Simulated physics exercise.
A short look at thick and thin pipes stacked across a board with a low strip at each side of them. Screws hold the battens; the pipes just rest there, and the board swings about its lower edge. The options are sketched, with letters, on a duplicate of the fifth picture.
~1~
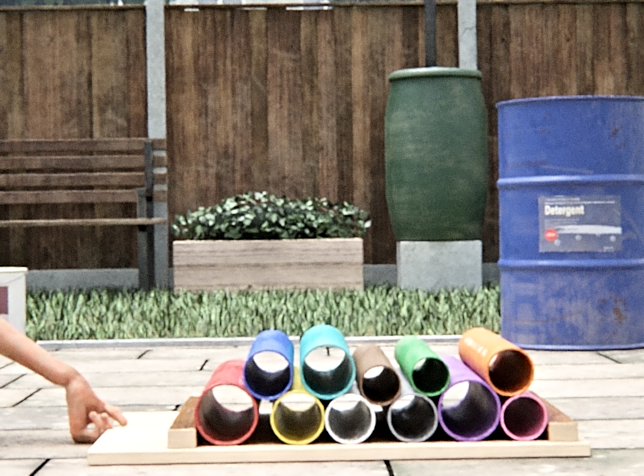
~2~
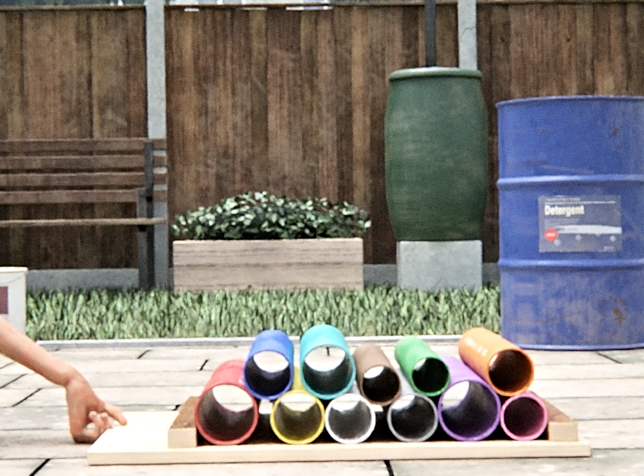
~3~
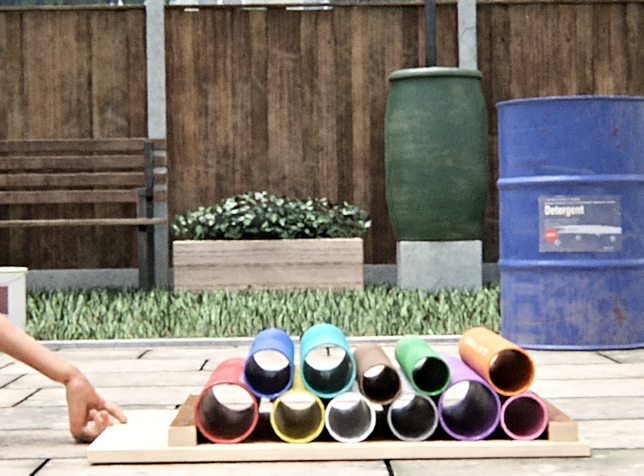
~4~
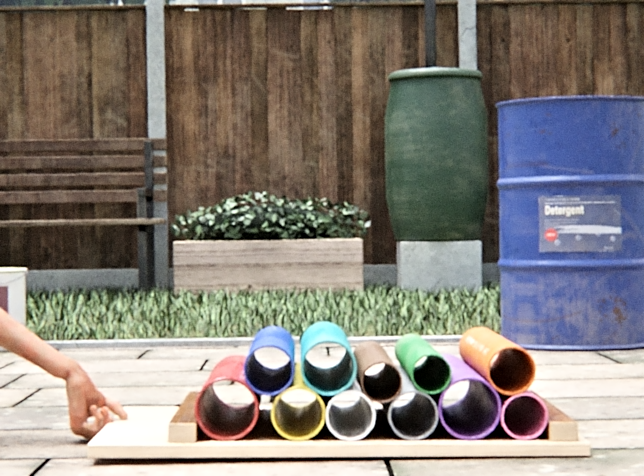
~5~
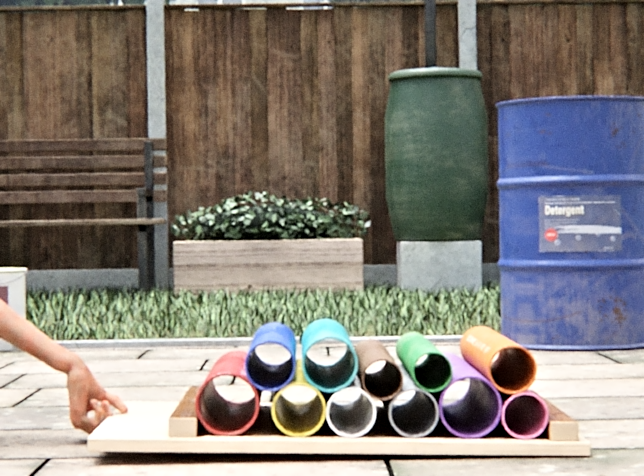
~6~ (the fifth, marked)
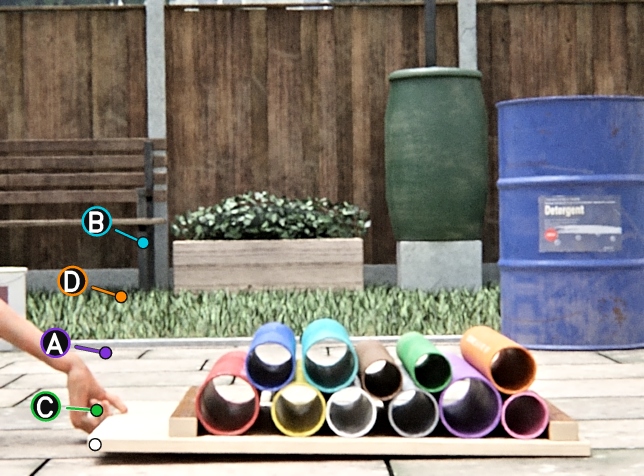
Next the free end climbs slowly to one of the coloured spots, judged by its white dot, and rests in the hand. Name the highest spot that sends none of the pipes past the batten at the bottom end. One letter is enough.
A is the limit.
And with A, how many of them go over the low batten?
At A the number is none.
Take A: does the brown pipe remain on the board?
Yes, with A.
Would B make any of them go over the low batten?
At B: Yes.
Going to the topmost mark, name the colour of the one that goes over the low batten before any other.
First is the orange one.
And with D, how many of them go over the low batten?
It comes to one.
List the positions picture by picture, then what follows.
The first picture shows pink pipe (524, 418); brown pipe (381, 385); blue pipe (268, 374).
The second picture shows blue pipe (268, 374); turquoise pipe (328, 371).
The third picture shows board (336, 423); red pipe (226, 413); yellow pipe (298, 416); pink pipe (524, 417).
The fourth picture shows board (336, 421); red pipe (227, 409); yellow pipe (299, 414).
The fifth picture shows board (336, 417); red pipe (227, 405); yellow pipe (299, 410).
On the copy, A at (106, 353); B at (143, 243); C at (97, 410); D at (121, 297); the white dot at (95, 444).
On A. First, board at 11°.
Then, board at 12°.
Finally, board at 12°, none over the low batten.
By contrast, B one over the low batten (orange); C none over the low batten; D one over the low batten (orange).
